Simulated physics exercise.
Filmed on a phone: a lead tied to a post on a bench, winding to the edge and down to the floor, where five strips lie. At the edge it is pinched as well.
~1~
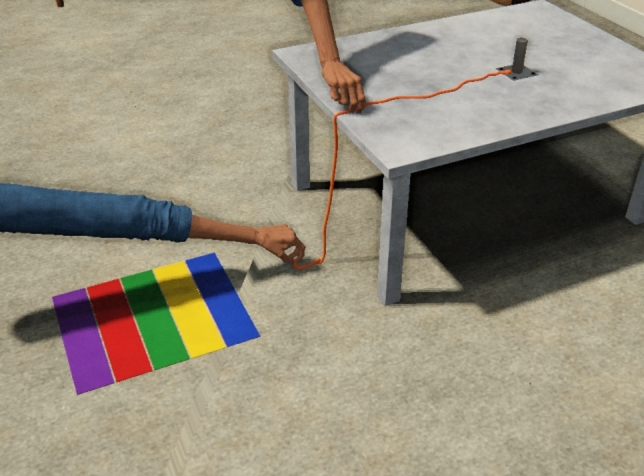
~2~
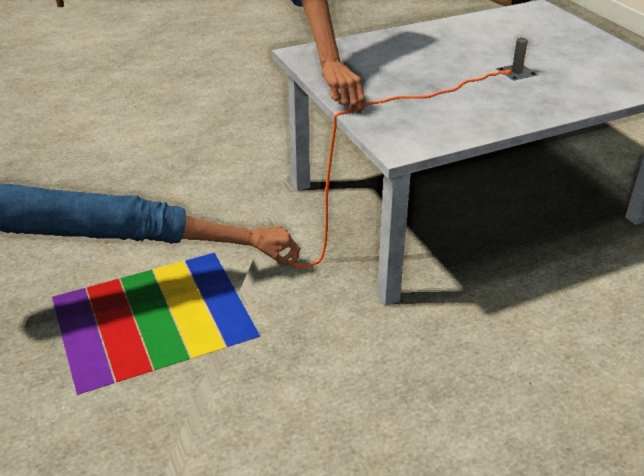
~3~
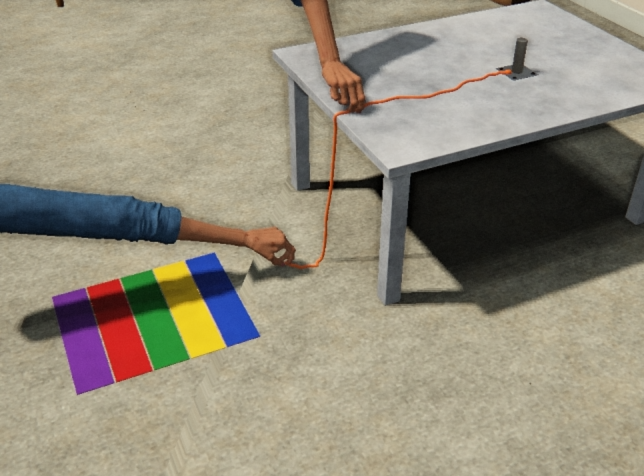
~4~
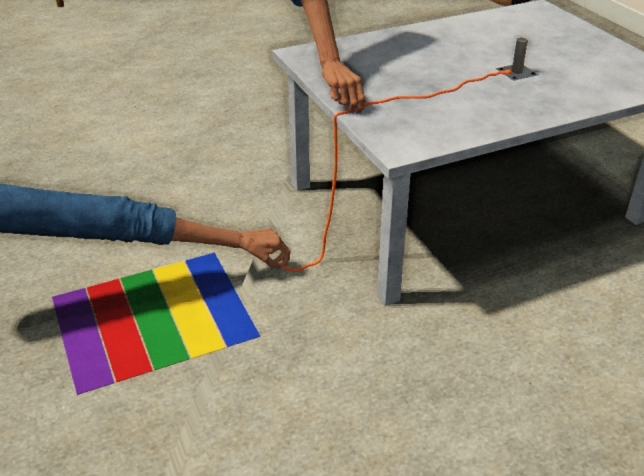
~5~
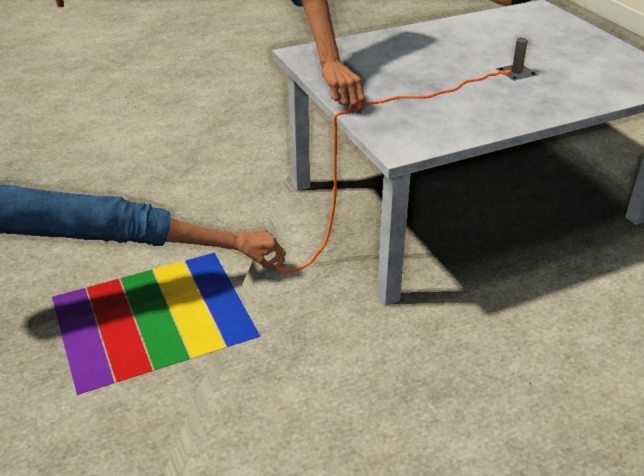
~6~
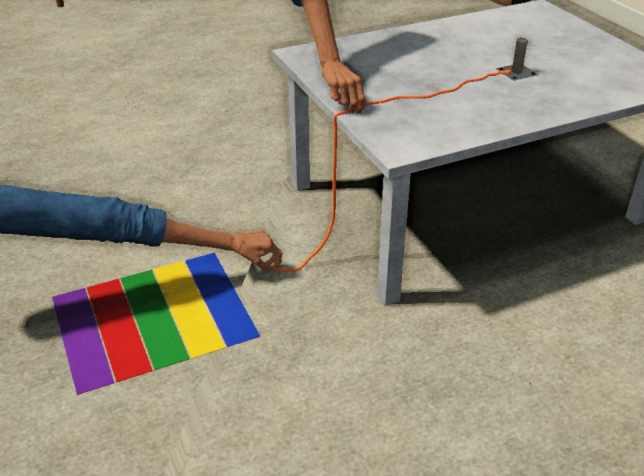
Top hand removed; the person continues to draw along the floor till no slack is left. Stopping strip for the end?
Yellow.
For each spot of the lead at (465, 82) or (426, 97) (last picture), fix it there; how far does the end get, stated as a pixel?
First (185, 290), then (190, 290).
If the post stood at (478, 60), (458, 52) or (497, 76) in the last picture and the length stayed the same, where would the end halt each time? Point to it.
Approximate pixels in order: (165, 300), (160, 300), (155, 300).
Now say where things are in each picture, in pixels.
End (295, 260); blue (236, 325); yellow (201, 335); green (165, 346); red (128, 358); purple (91, 369), in the first picture.
End (290, 261); lead through (486, 77) (436, 94) (374, 103) (333, 138) (327, 196) (324, 251), in the second picture.
End (286, 262), in the third picture.
End (281, 264); lead through (486, 77) (436, 94) (374, 103) (336, 138) (333, 195) (323, 251), in the fourth picture.
End (276, 265), in the fifth picture.
End (273, 266); lead through (486, 77) (436, 94) (374, 103) (336, 138) (334, 195) (318, 251), in the sixth picture.
Soon after, end near (234, 277); short of the strips.
After that, end near (203, 286); over blue.
At the stop, end near (184, 292); over yellow. It gets as far as the yellow strip.
